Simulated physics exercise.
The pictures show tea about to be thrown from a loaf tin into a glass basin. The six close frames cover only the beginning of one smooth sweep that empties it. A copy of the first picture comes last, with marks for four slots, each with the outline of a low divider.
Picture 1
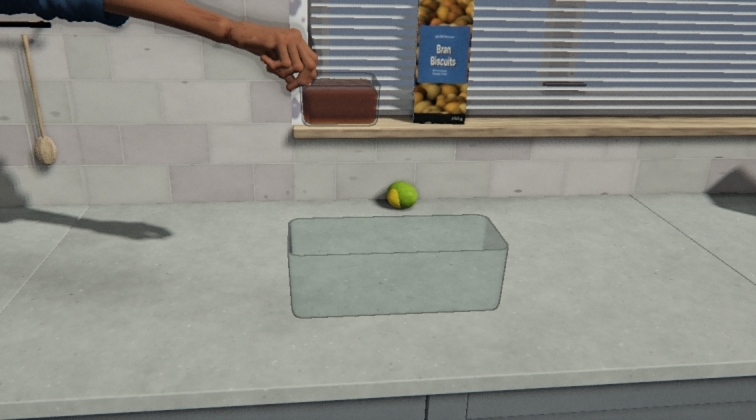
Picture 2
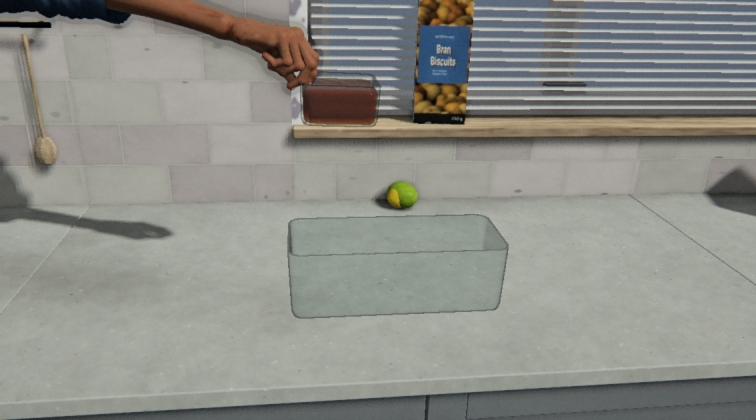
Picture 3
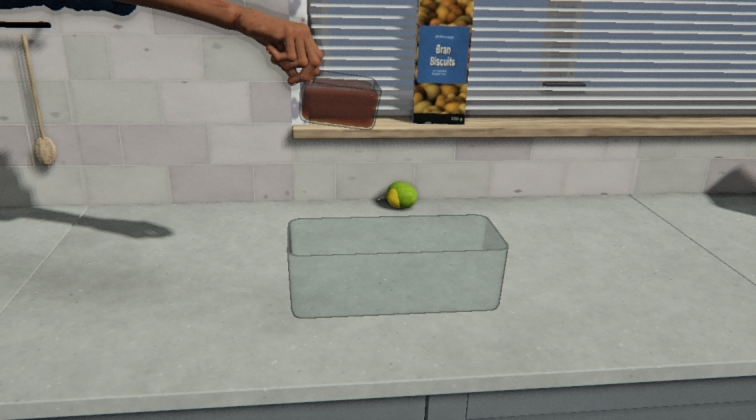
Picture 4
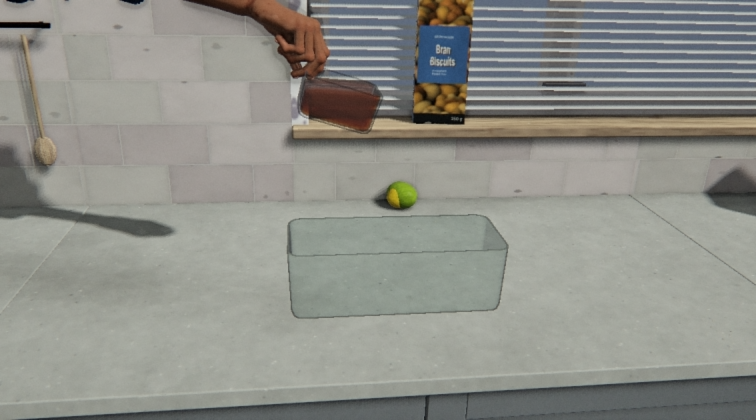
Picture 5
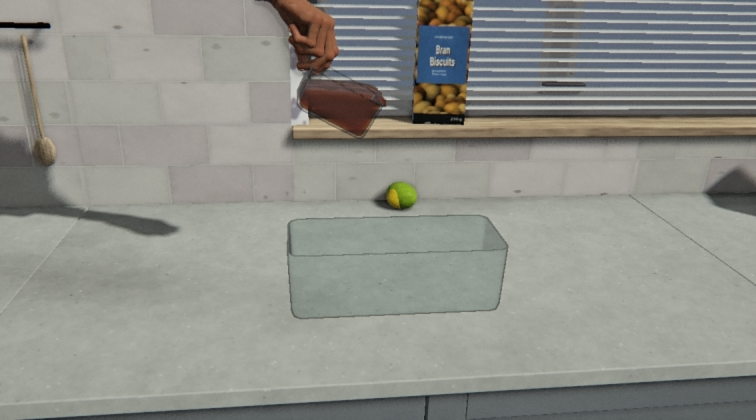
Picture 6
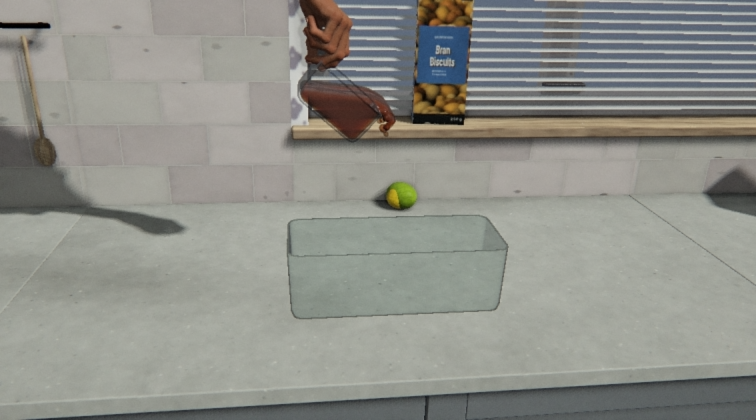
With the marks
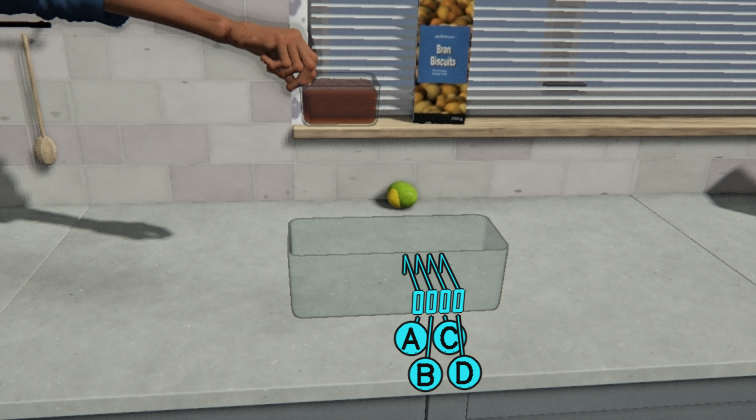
A hand held a clear container of reddish-brown liquid above an empty glass basin on the counter, then tilted it steadily to the right until some liquid came over its lip.
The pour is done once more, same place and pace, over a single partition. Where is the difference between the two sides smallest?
Choose B.
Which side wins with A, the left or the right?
More ends on the right.
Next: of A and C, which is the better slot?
A it is.
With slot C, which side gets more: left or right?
More ends on the left.
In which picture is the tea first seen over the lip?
Picture 5.
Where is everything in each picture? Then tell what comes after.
Upright, lip at (375, 78); basin from (292, 315) to (499, 307); nothing has left yet, in the first frame.
Upright, lip at (375, 80); nothing has left yet, in the second frame.
Tipped about 8°, lip at (377, 84); nothing has left yet, in the third frame.
Tipped about 16°, lip at (378, 90); nothing has left yet, in the fourth frame.
Tipped about 28°, lip at (378, 98); tea is over the lip, down to (378, 98), in the fifth frame.
Tipped about 41°, lip at (377, 107); tea is over the lip, down to (384, 130), in the sixth frame.
In cyan, A at (417, 317); B at (431, 317); C at (444, 316); D at (458, 315).
Choosing A, about 30 % ends left of the wall and 66 % right of it; 4 % is lost outside.
Choosing B, about 48 % ends left of the wall and 47 % right of it; 4 % is lost outside.
Choosing C, about 82 % ends left of the wall and 13 % right of it; 5 % is lost outside.
Choosing D, about 87 % ends left of the wall and 8 % right of it; 4 % is lost outside.
